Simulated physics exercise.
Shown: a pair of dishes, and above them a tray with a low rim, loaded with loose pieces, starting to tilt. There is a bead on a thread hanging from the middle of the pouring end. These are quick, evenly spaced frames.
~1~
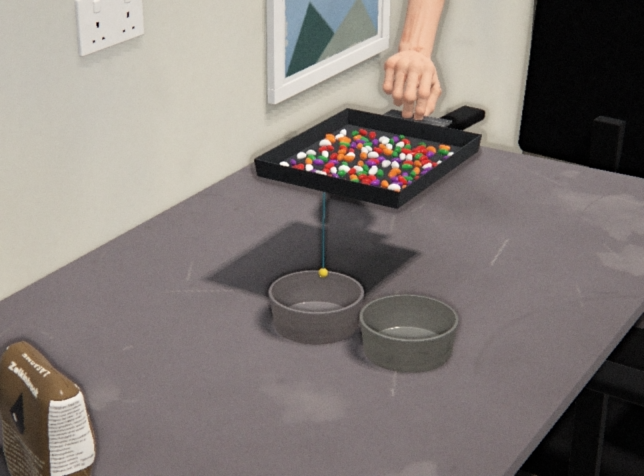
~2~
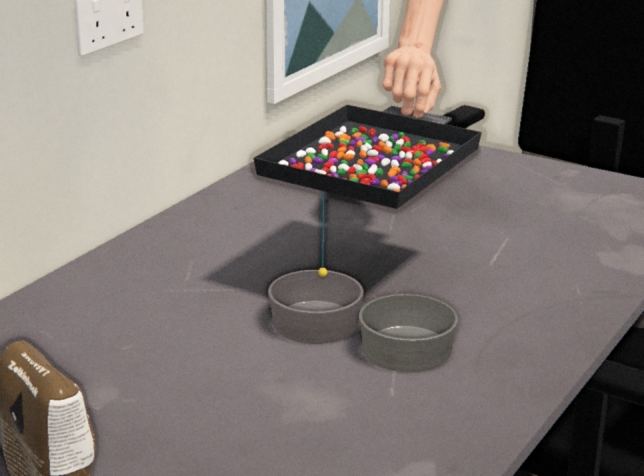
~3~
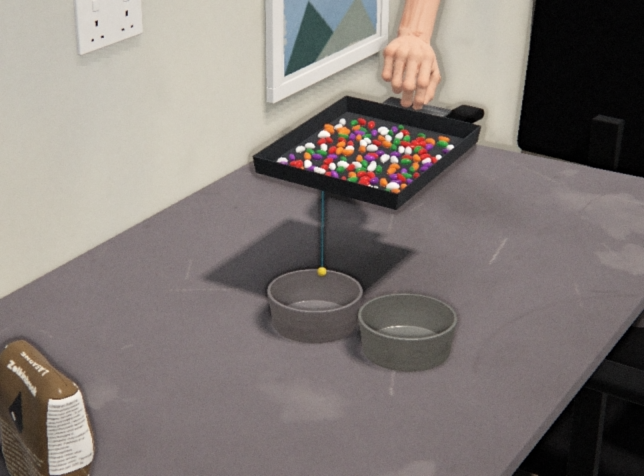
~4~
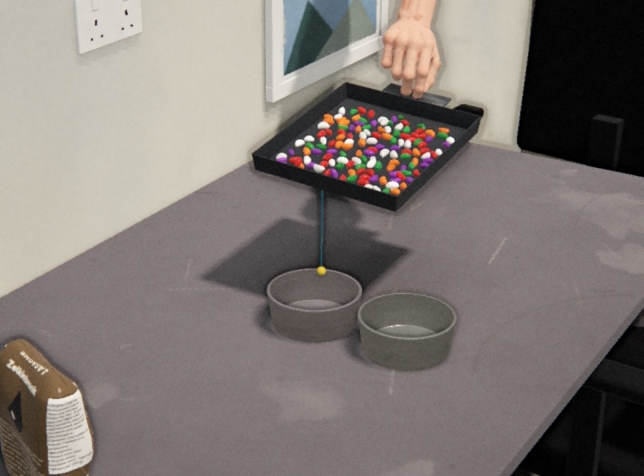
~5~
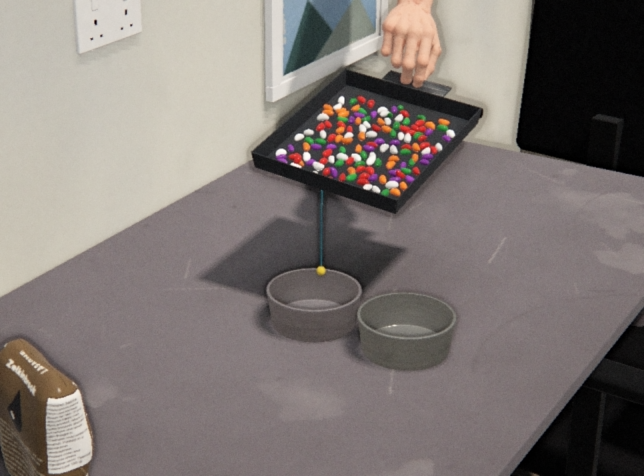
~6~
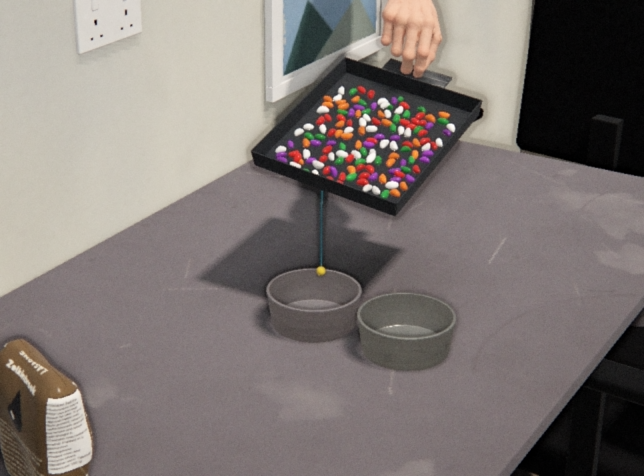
The footage shows a hand holding a dark square tray of colourful jelly beans above two empty round dishes on a grey surface, then gradually raising the handle end so the tray slopes toward its front right corner.
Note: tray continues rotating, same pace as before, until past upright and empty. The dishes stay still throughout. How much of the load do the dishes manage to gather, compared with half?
They gather more than half of it.
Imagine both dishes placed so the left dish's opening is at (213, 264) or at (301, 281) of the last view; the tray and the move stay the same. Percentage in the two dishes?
Roughly 10% first, roughly 70% second.
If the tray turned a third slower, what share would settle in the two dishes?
Near 80 in a hundred.
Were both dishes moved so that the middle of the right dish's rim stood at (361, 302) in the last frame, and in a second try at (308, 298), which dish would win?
The right-hand one the first time, the right-hand one the second.
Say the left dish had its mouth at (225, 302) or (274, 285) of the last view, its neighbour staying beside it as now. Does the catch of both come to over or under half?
At the first place under half, at the second over half.
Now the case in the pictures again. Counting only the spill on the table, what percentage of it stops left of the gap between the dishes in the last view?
I'd put it at close to 70 per cent.
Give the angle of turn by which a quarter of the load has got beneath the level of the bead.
I'd say it is tilted about 115°.
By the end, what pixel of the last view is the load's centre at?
About pixel (373, 339).
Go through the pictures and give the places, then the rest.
The first picture shows corners of the pouring end near (257, 159) and (398, 190), level; middle of the load near (374, 162), jelly beans; left dish near (292, 323); right dish near (386, 351); bead on its thread near (323, 273).
The second picture shows corners of the pouring end near (257, 157) and (398, 191), level; middle of the load near (374, 160).
The third picture shows corners of the pouring end near (256, 156) and (397, 192), tipped barely, lowest at the right corner; middle of the load near (373, 156).
The fourth picture shows corners of the pouring end near (255, 153) and (396, 195), tipped a little, lowest at the right corner; middle of the load near (372, 151).
The fifth picture shows corners of the pouring end near (254, 151) and (396, 198), tipped a little, lowest at the right corner; middle of the load near (372, 145).
The sixth picture shows corners of the pouring end near (254, 150) and (395, 201), tipped clearly, lowest at the right corner; middle of the load near (372, 141); left dish near (290, 321); right dish near (384, 349).
Shortly afterwards, tray tipped steeply; the whole lot on the tray.
Next, tray tipped past a quarter turn; all but a few on the tray; a little in the right dish; only a few outside both.
Some moments later, tray tipped past a quarter turn; near half in the right dish; near a quarter in the left dish; near a quarter outside both.
In the end, tray tipped past a quarter turn; near half in the right dish; near a quarter in the left dish; near a quarter outside both.
